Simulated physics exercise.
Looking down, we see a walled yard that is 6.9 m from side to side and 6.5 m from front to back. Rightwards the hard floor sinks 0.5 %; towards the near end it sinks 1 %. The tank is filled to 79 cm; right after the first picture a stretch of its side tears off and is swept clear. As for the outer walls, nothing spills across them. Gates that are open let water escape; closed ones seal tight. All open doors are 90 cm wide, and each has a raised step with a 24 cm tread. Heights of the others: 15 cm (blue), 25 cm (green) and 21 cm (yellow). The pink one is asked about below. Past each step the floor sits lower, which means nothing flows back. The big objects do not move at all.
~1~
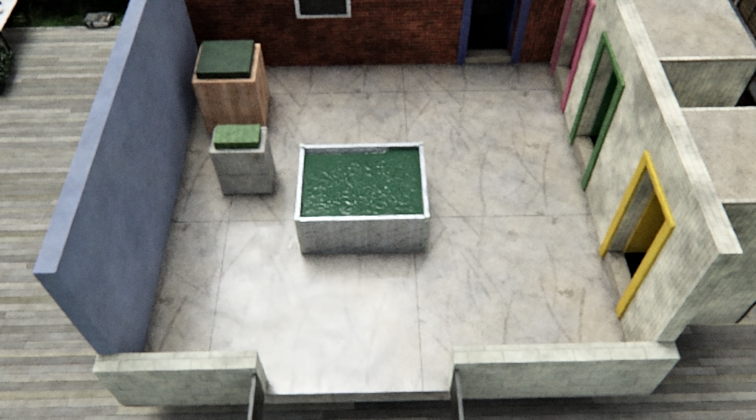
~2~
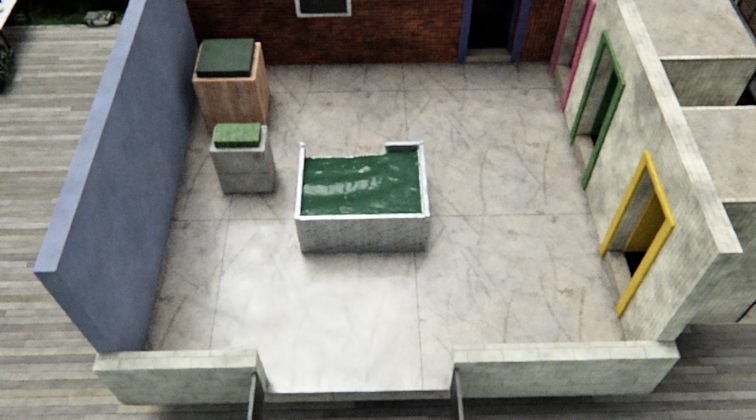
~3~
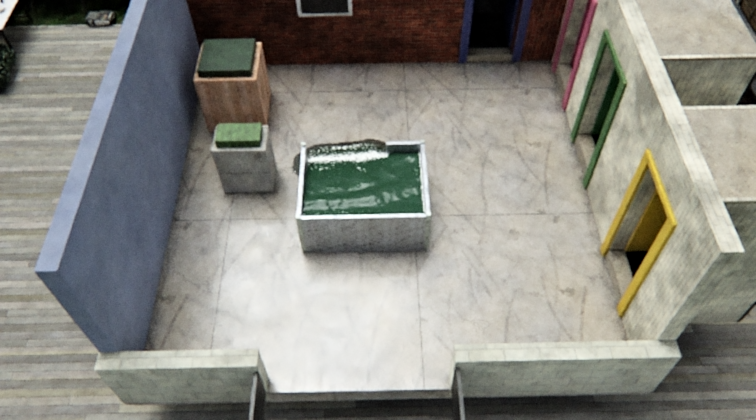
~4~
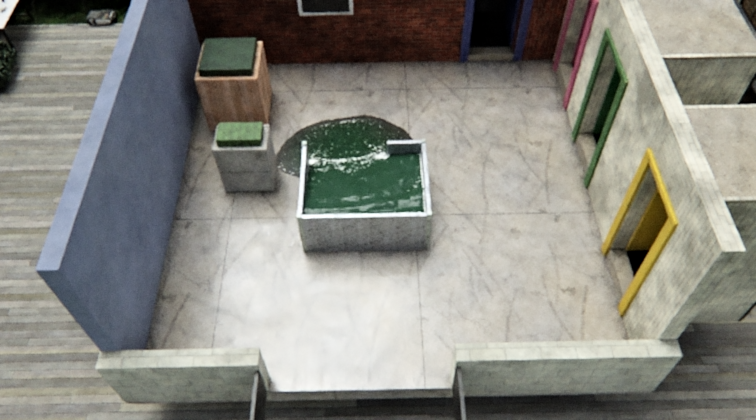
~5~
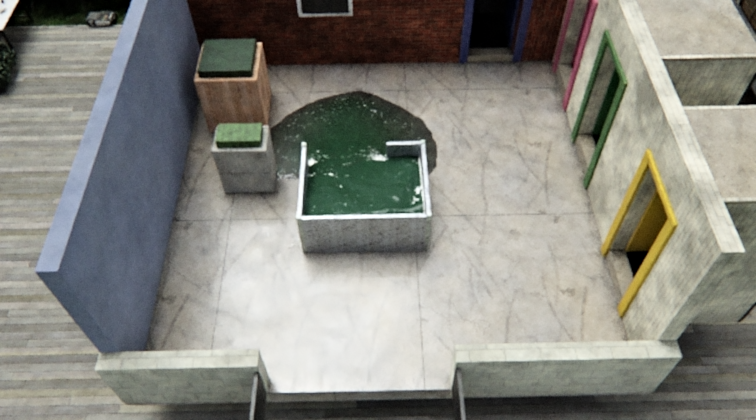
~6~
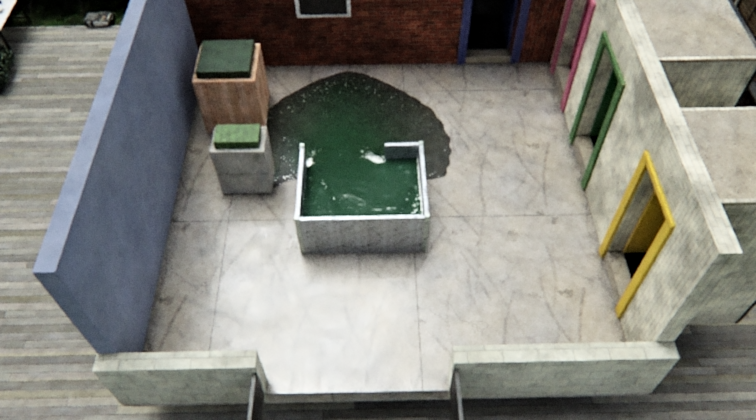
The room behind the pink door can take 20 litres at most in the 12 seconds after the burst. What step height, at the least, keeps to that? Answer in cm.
I would say about 15 cm.
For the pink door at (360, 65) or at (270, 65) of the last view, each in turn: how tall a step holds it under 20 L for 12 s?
You'd want about 29 cm there first, then about 25 cm.
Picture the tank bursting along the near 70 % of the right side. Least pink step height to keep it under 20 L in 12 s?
In that case about 7.5 cm.
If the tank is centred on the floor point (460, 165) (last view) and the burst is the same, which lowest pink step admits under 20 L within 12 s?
About 20 centimetres.
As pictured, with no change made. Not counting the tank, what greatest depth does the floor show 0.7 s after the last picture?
It gets to close to 40 centimetres there.
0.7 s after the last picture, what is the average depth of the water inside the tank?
The mean depth is about 38 cm.
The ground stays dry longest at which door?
Final door: Yellow.
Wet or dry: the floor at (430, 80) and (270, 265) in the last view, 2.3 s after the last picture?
First soaked, then untouched.
Then, 0.7 s after the last picture water covers 25 % of the floor, deepest (40 cm) near (277, 66); it has not reached the pink door.
Then, 2.3 s after the last picture water covers 35 % of the floor, deepest (30 cm) near (211, 80); 22 cm at the pink door, 0 litres in over its 24 cm step.
Then, 11.3 s after the last picture water covers 95 % of the floor, deepest (12 cm) near (618, 370); 5 cm at the pink door, 0 litres in over its 24 cm step.
At the pink door as built, the water peaked near 22 cm, 2.1 s after the last picture.
With a step of 13.5 cm, 36 litres would have come in within the 12 s; with 18 cm, 7 litres. So under 20 litres takes about 15 cm.
